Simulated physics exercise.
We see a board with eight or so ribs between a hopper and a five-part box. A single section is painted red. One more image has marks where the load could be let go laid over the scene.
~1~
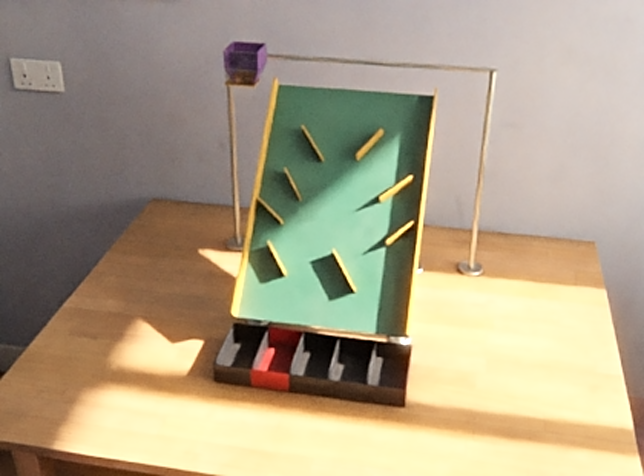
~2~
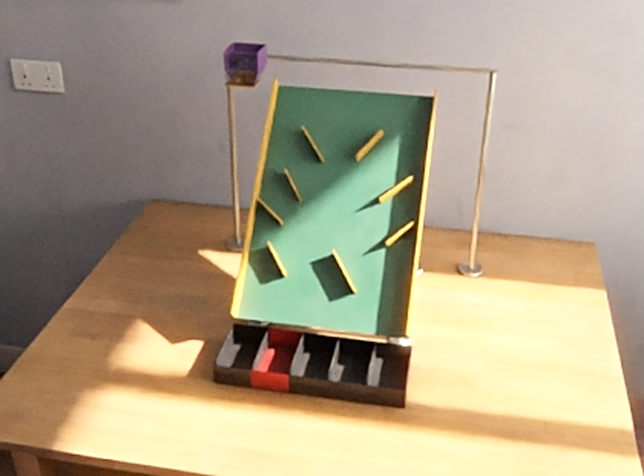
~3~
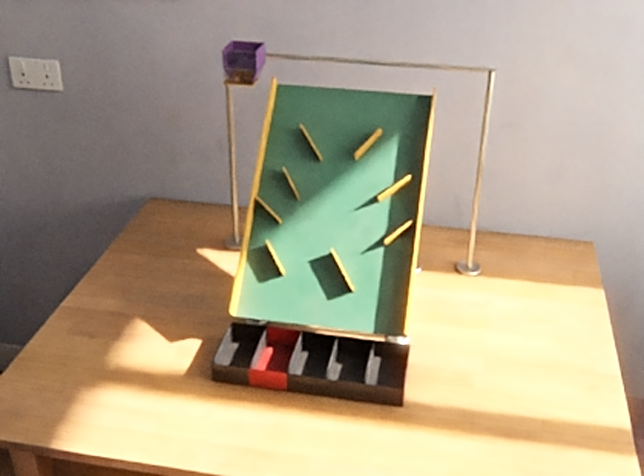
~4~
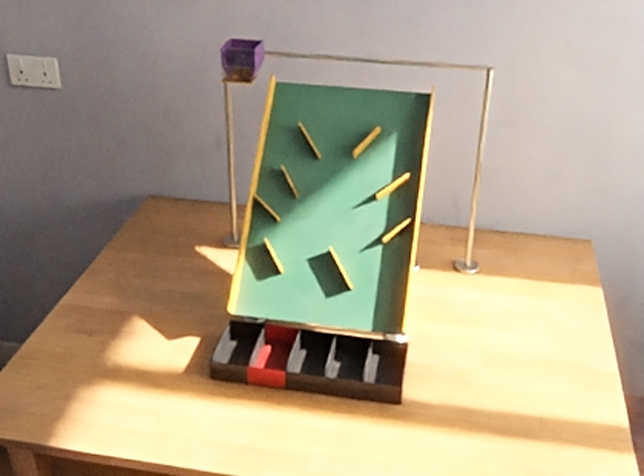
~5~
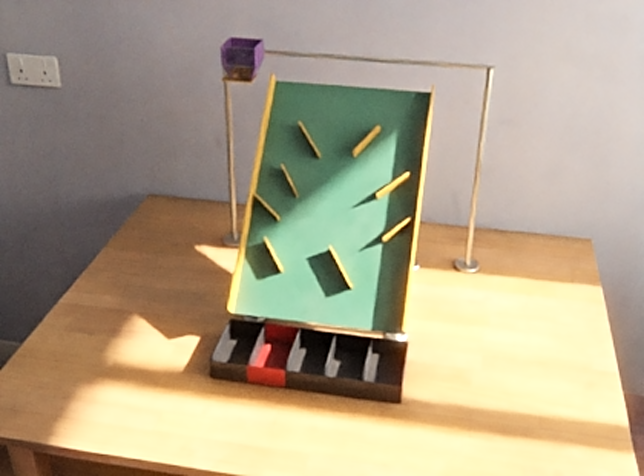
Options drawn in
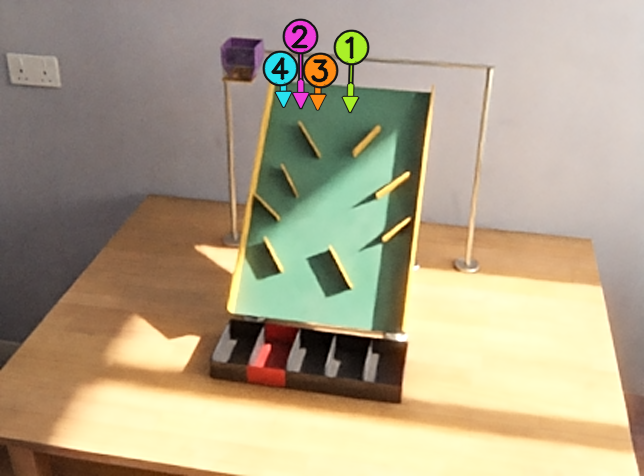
A green board with yellow edges and slanted yellow ribs stands tilted on a sunlit wooden table against a grey wall, seen from the front and slightly above. A small purple container sits on a metal frame at upper left, and a dark five-part box with its second section from the left red lies below. Nothing on the table moves; only the camera shifts very slightly.
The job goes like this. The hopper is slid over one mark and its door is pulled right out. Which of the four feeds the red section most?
Go for 1.
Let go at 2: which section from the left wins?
The third.
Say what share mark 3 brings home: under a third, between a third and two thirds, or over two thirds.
Mark 3 gives under a third.
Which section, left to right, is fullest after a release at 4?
It is the third one.
On the marked copy, mark 1 meets the board at (350, 106); mark 2 meets the board at (300, 102); mark 3 meets the board at (317, 104); mark 4 meets the board at (283, 101).
For mark 1, close to a third in the red section, close to half in other sections, a small share outside the box.
For mark 2, a small share in the red section, the bulk in other sections, a small share outside the box.
For mark 3, only a few in the red section, the bulk in other sections, a small share outside the box.
For mark 4, a small share in the red section, the bulk in other sections, only a few held on the board.
